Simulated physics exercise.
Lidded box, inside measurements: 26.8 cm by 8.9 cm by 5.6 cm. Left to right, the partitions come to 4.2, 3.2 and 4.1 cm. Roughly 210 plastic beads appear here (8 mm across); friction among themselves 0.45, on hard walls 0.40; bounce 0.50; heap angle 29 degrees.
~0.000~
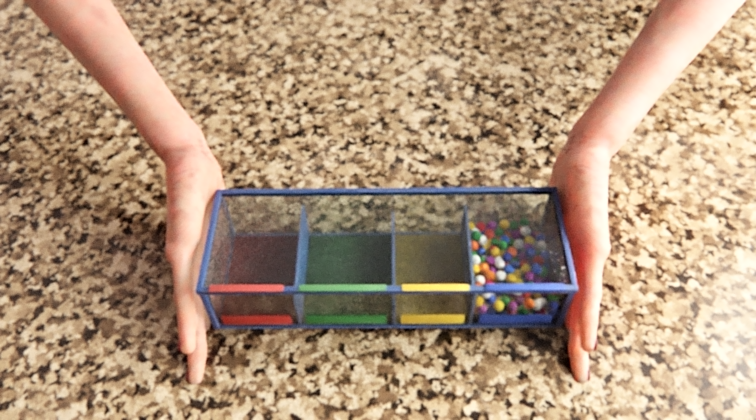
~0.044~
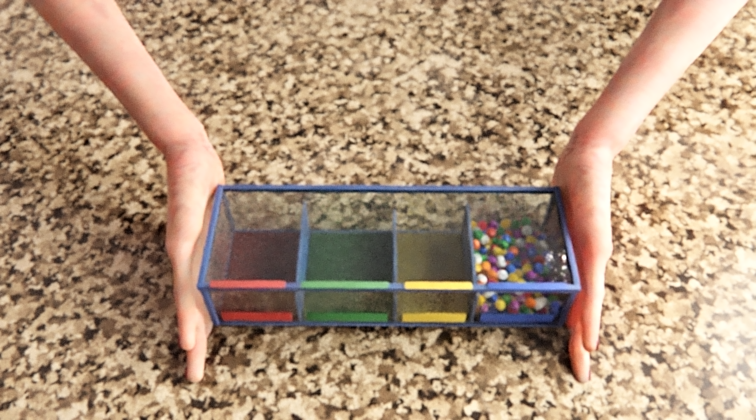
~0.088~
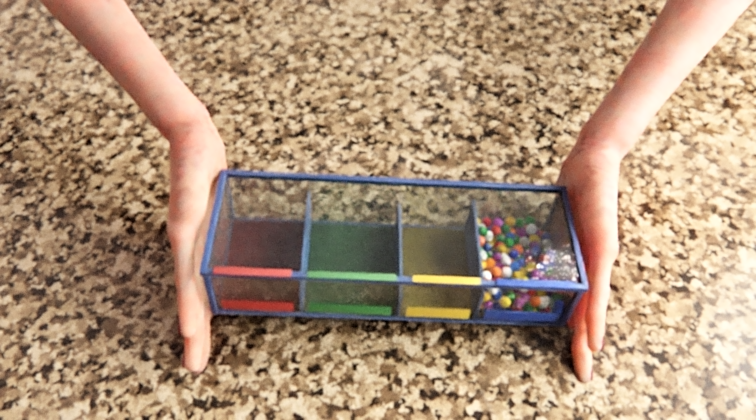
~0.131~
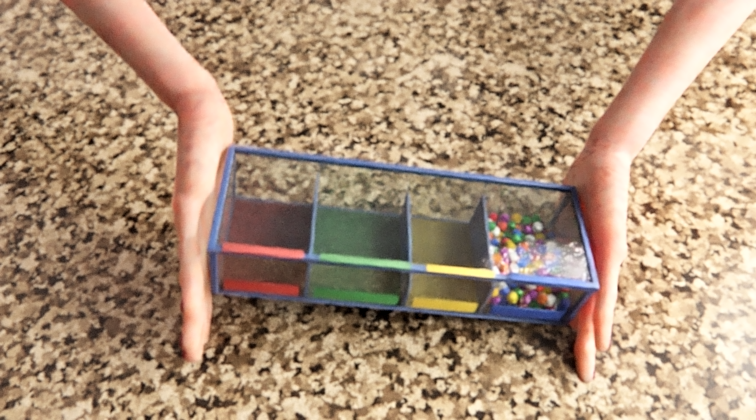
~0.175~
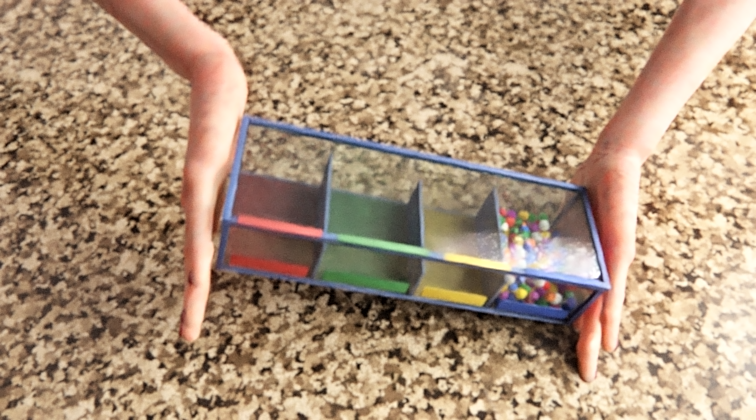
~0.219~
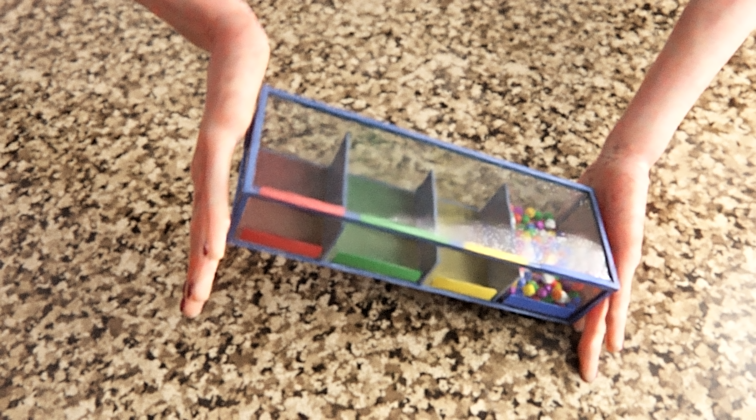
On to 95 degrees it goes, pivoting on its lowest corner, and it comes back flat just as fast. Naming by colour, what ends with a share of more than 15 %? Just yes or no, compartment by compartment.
Red compartment gets a no, blue compartment gets a yes, green compartment gets a no, yellow compartment gets a no.
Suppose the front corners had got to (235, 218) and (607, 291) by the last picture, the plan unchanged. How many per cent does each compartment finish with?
You'd see red at 0 percent, blue at 100, green at 0 and yellow at 0 percent.
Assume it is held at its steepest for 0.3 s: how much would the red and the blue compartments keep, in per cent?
Final amounts would be red 0% and blue 100%.
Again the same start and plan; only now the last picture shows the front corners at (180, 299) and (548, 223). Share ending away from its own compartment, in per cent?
Near 20 %.
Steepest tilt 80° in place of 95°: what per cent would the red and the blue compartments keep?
Red 0 %, blue 100 %.
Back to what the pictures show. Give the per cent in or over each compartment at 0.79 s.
Red 0 %, blue 100 %, green 0 %, yellow 0 %.
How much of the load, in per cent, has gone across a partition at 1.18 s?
Close to 0 in a hundred.
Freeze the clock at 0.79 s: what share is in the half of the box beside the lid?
About 40 per cent.
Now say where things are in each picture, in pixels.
The first frame shows box tilt 0 degrees, front corners at (203, 289) and (571, 287); blue 100 %.
The second frame shows box tilt 1 degrees, front corners at (203, 284) and (574, 286).
The third frame shows box tilt 5 degrees, front corners at (207, 270) and (581, 286), lowest corner right back.
The fourth frame shows box tilt 11 degrees, front corners at (215, 246) and (592, 285), lowest corner right back.
The fifth frame shows box tilt 17 degrees, front corners at (229, 218) and (603, 285), lowest corner right back.
The sixth frame shows box tilt 24 degrees, front corners at (250, 189) and (613, 285), lowest corner right back; blue 100 %. Its pace works out near 150 degrees a second.
After 0.79 s, tilt 94 degrees; blue 100 %.
After 1.18 s, tilt 39 degrees; blue 100 %.
After 1.64 s, tilt 0 degrees; blue 100 %.
By 2.2 s all is still; red 0 %, blue 100 %, green 0 %, yellow 0 %.
